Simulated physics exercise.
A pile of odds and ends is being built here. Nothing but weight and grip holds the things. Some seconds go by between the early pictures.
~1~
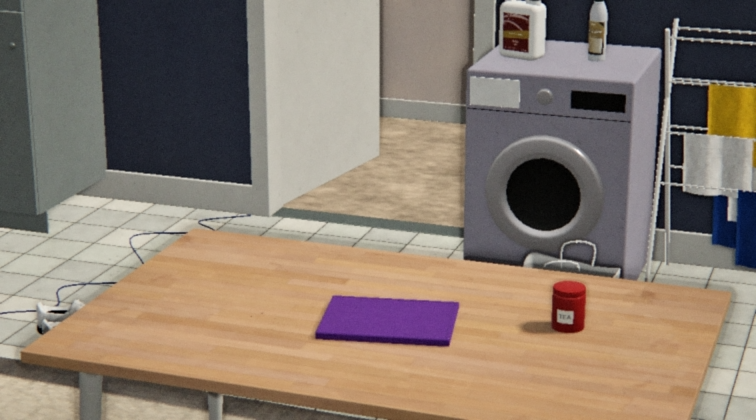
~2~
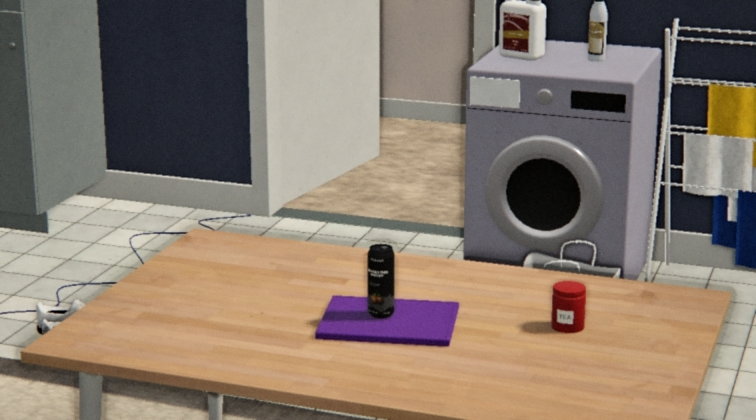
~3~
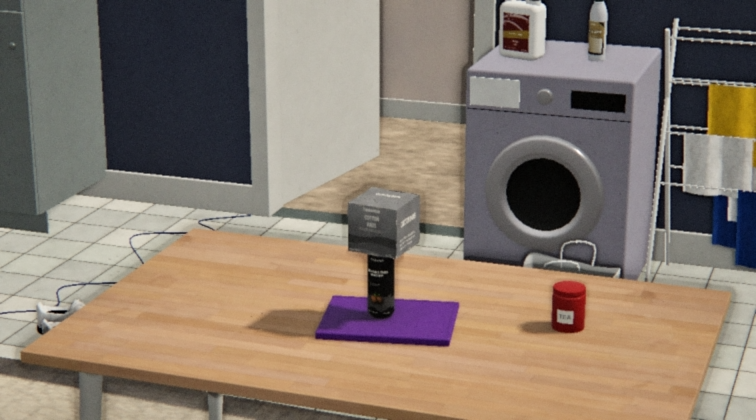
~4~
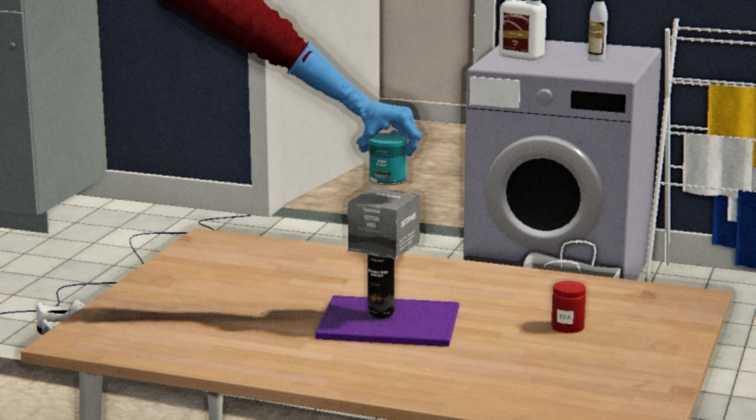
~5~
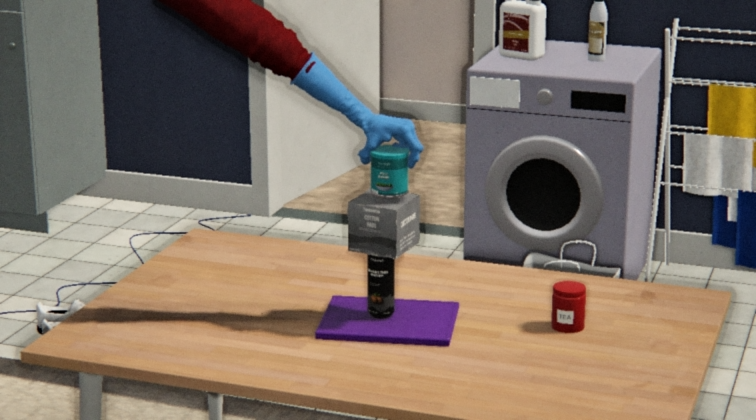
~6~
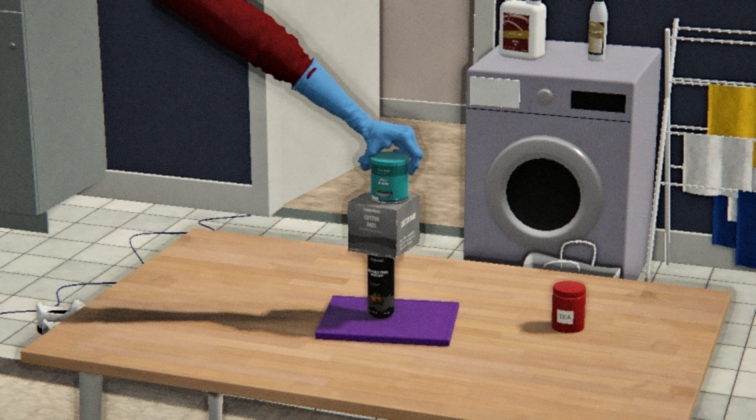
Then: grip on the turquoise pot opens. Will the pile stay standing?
Yes. So the pile survives that.
Then, 0.50 s past the last view, nothing moves.
Then, 1.30 s past the last view, turquoise pot resting near (390, 178).
Finally, all 5 still in place. Final places as the last picture's camera would see them, turquoise pot near (390, 178). The pile keeps its balance.
